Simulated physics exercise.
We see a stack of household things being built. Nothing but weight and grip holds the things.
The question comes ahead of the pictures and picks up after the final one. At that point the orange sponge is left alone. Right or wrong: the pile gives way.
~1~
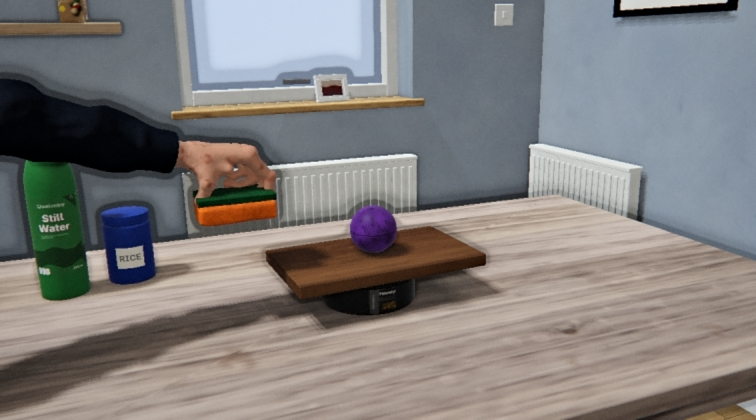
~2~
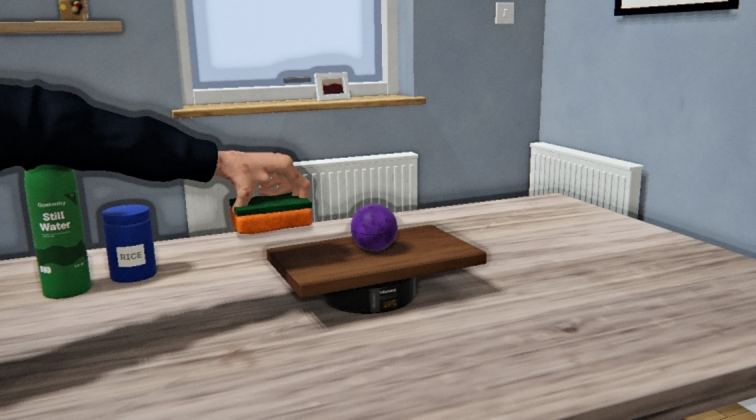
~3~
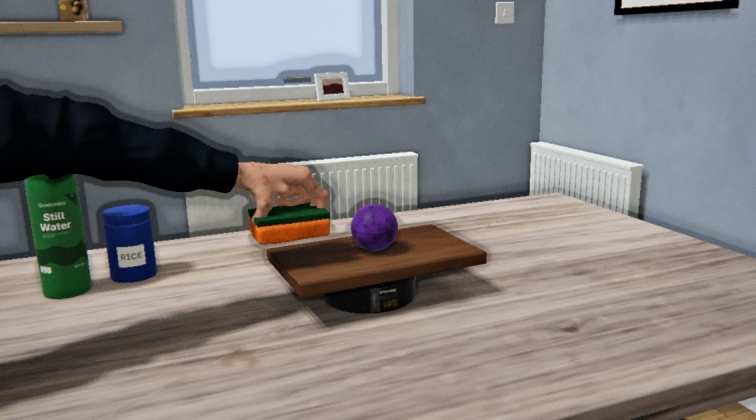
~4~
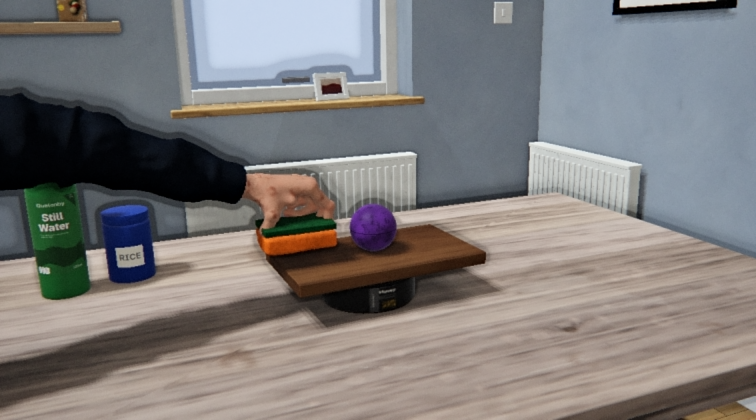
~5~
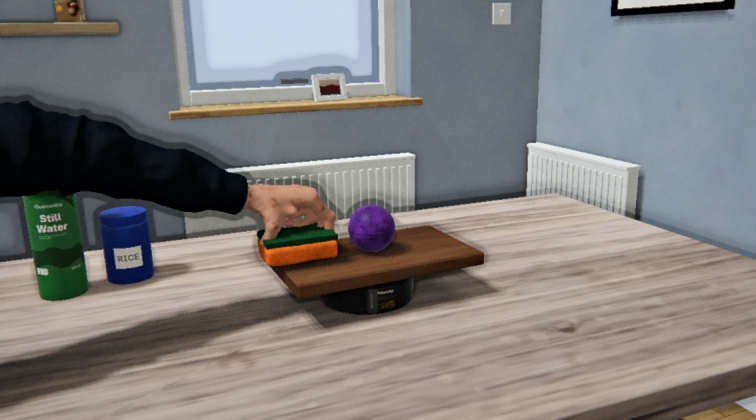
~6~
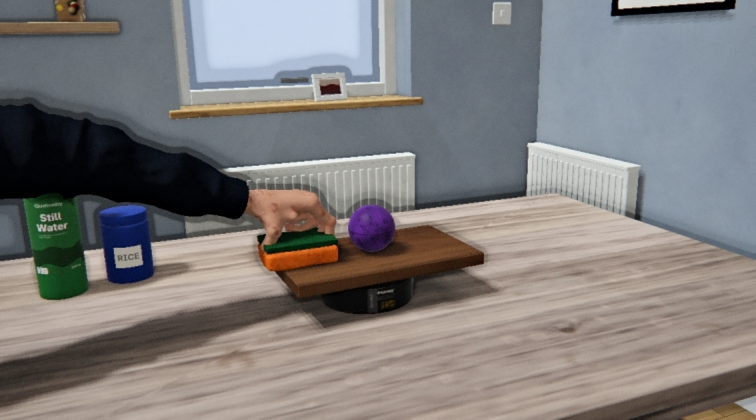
Wrong.
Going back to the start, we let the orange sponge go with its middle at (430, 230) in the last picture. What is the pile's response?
What happens next is that it remains steady.
Then, 0.70 s on from there, no change.
Then, 1.60 s on from there, orange sponge resting near (298, 250).
In the end, all 6 unmoved. At the end, from the last picture's camera, orange sponge near (298, 250). The pile holds.
